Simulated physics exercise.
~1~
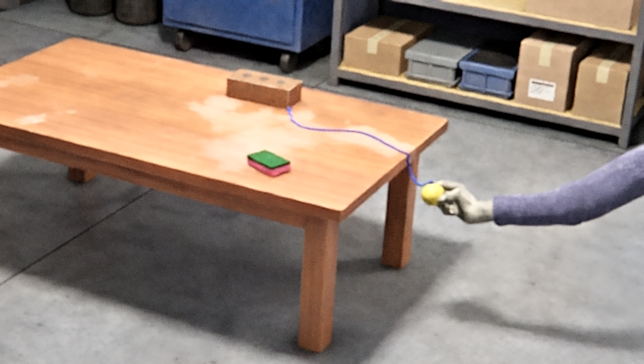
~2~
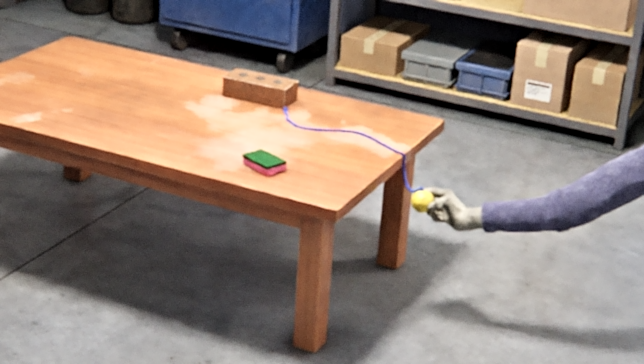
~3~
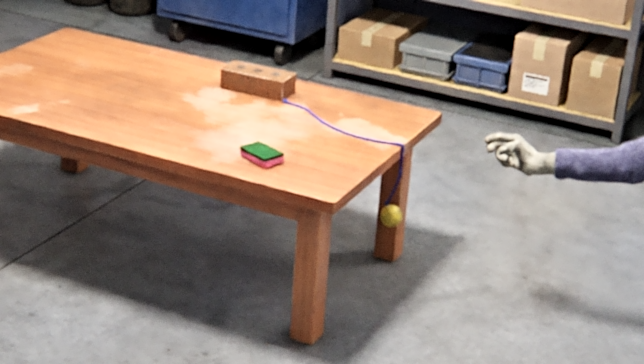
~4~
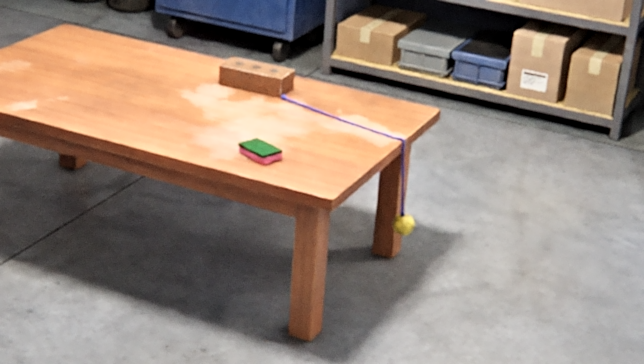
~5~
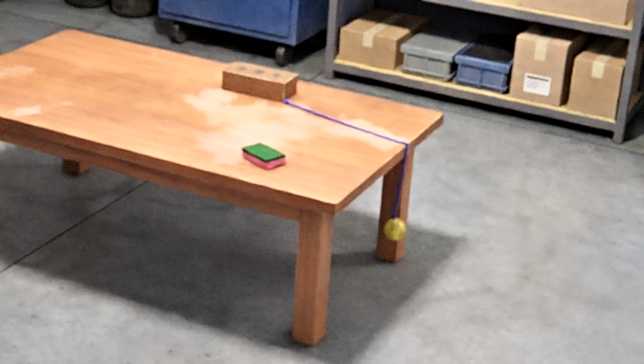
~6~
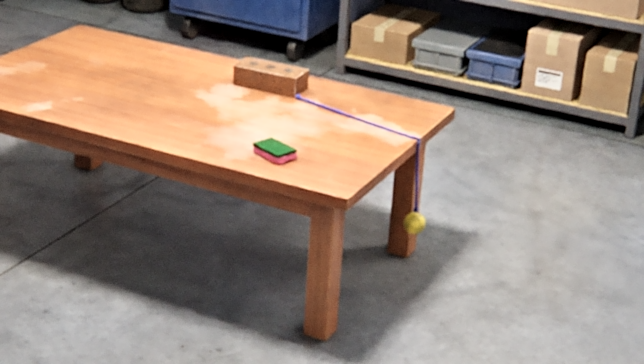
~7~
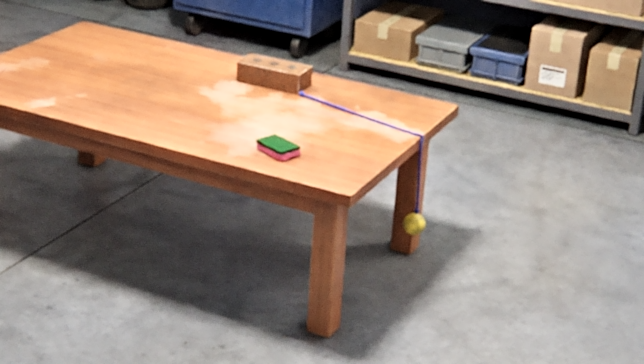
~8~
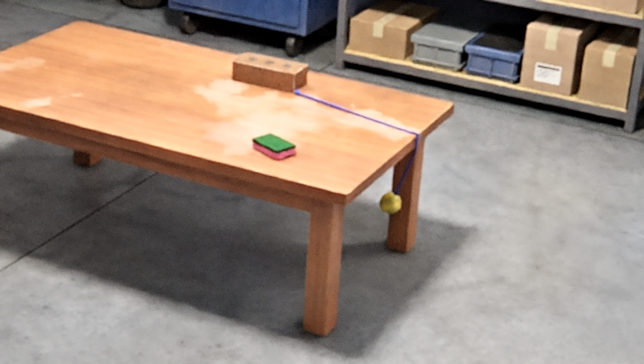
In a workshop, a hand releasing a yellow ball tied to a brick by purple cord, leaving it swinging below the table edge.
